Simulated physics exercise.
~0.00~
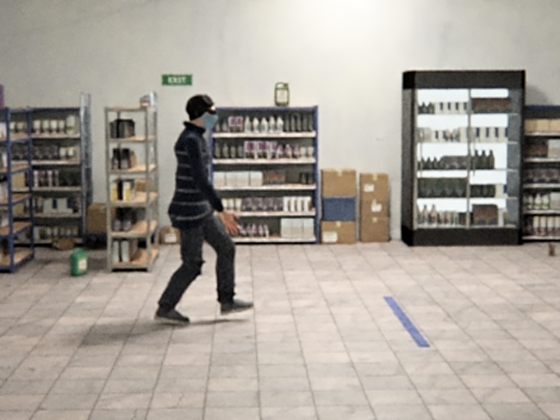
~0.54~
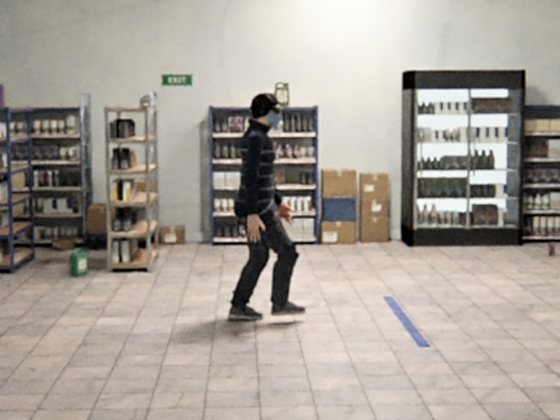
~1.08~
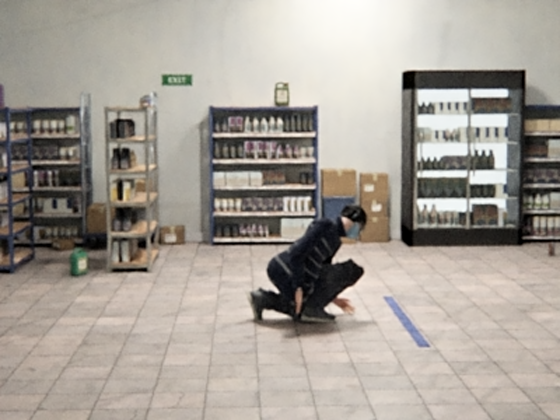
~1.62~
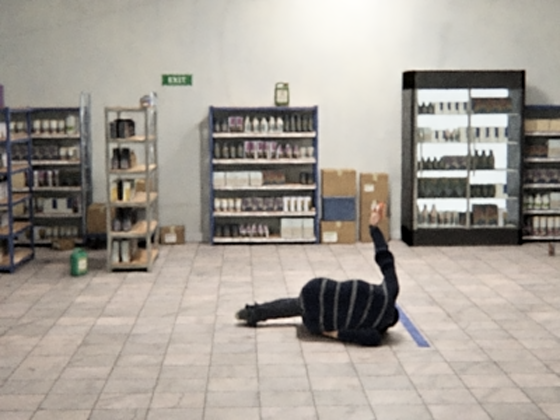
The video shows a shopper in a dark striped top and face covering walking right across a tiled storeroom, then crouching low with hands near the floor. The shopper ends lying down, one arm raised, head just short of the blue strip.
